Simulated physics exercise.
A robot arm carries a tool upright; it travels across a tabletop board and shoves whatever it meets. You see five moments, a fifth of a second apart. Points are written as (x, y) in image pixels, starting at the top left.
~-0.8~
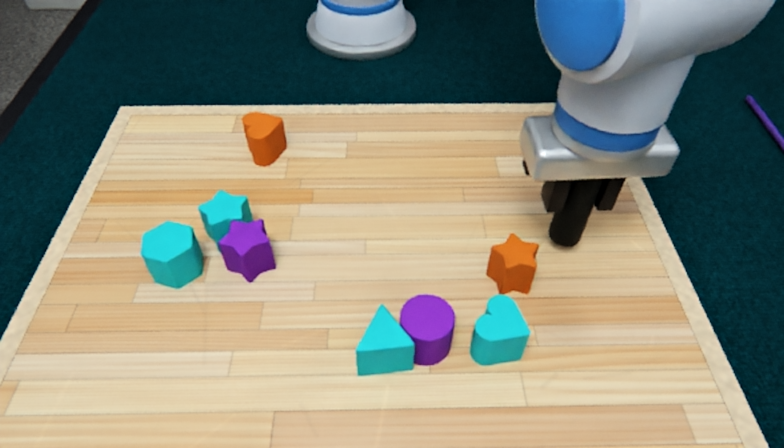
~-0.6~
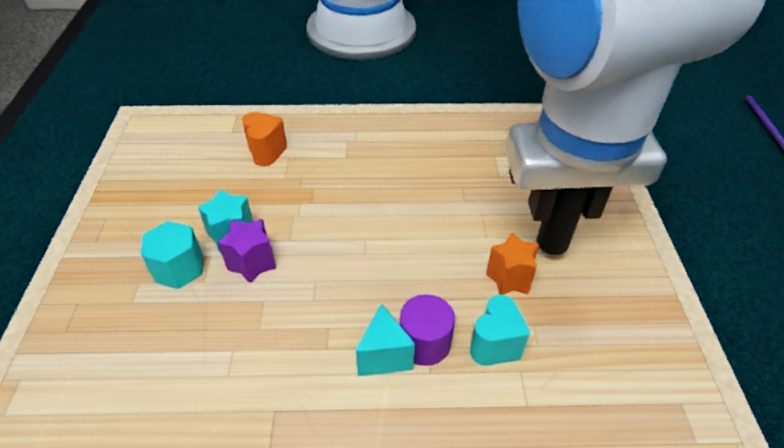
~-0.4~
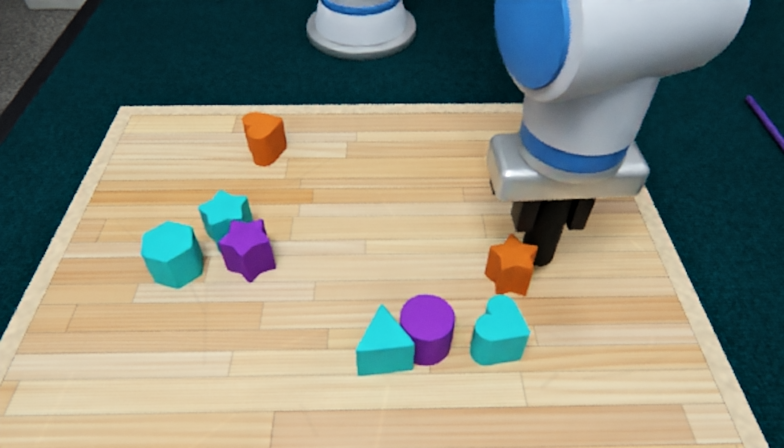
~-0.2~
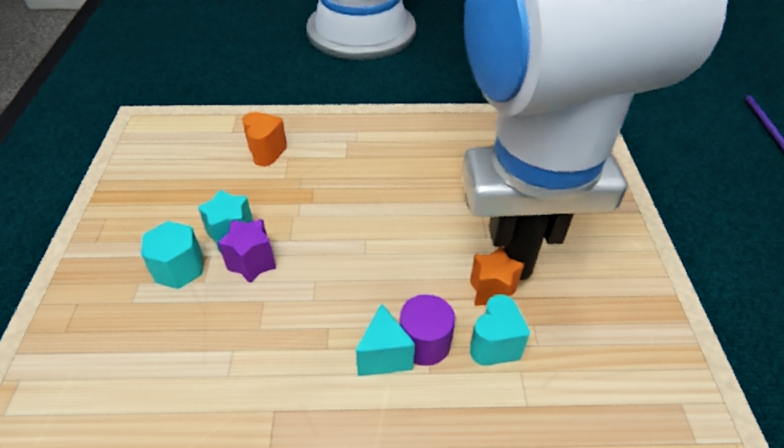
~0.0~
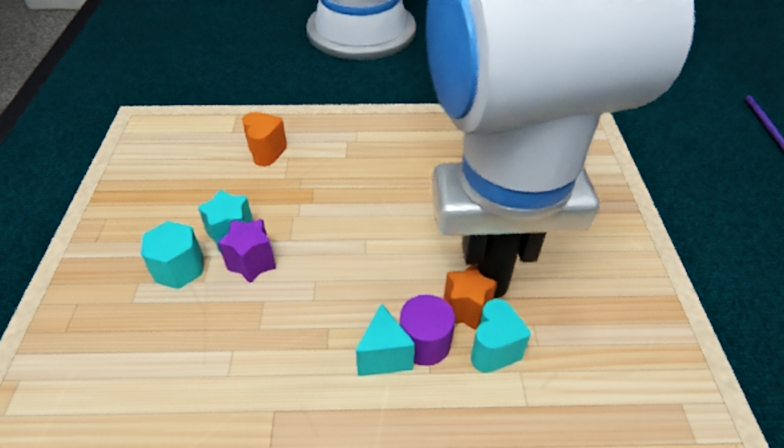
Robot arm moving down and left across a wooden board, pushing an orange star toward a purple cylinder and turquoise heart.
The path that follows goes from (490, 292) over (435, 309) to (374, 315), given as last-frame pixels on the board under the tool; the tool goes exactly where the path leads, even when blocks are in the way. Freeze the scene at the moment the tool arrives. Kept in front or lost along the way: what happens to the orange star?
It slips out to the side or back.
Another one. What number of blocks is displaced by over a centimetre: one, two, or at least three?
My prediction: No fewer than three blocks.
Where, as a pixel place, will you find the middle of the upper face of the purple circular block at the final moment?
Just about (387, 358).
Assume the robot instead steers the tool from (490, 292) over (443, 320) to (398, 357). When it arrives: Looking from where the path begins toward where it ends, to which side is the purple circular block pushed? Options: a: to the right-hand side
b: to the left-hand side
The answer is b.
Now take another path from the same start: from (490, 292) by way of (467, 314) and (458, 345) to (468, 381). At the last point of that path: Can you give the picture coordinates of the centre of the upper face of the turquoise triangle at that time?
Its top middle is near (333, 357).
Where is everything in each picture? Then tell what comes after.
Tip of the tool at (564, 235), middles of tops, turquoise triangle at (384, 332), purple circular block at (427, 316), orange star at (517, 251), turquoise heart at (502, 319), in the first picture.
Tool at (552, 243), nothing pushed, in the second picture.
Tool at (537, 254), orange star at (515, 252), in the third picture.
Tool at (516, 268), orange star at (498, 265), in the fourth picture.
Tool at (491, 285), turquoise triangle at (384, 332), purple circular block at (427, 316), orange star at (471, 283), turquoise heart at (501, 324), in the fifth picture.
What follows on the original path. One third of the way, tool at (455, 296); turquoise triangle at (356, 349), turned 30° clockwise; purple circular block at (403, 335); orange star at (432, 297).
Two thirds of the way, tool at (414, 305); turquoise triangle at (341, 358), turned 35° clockwise; purple circular block at (390, 351); orange star at (390, 309), turned 15° anticlockwise.
At the end, tool at (374, 308); turquoise triangle at (336, 361), turned 35° clockwise; purple circular block at (387, 358); orange star at (366, 319), turned 40° anticlockwise; turquoise heart unmoved.
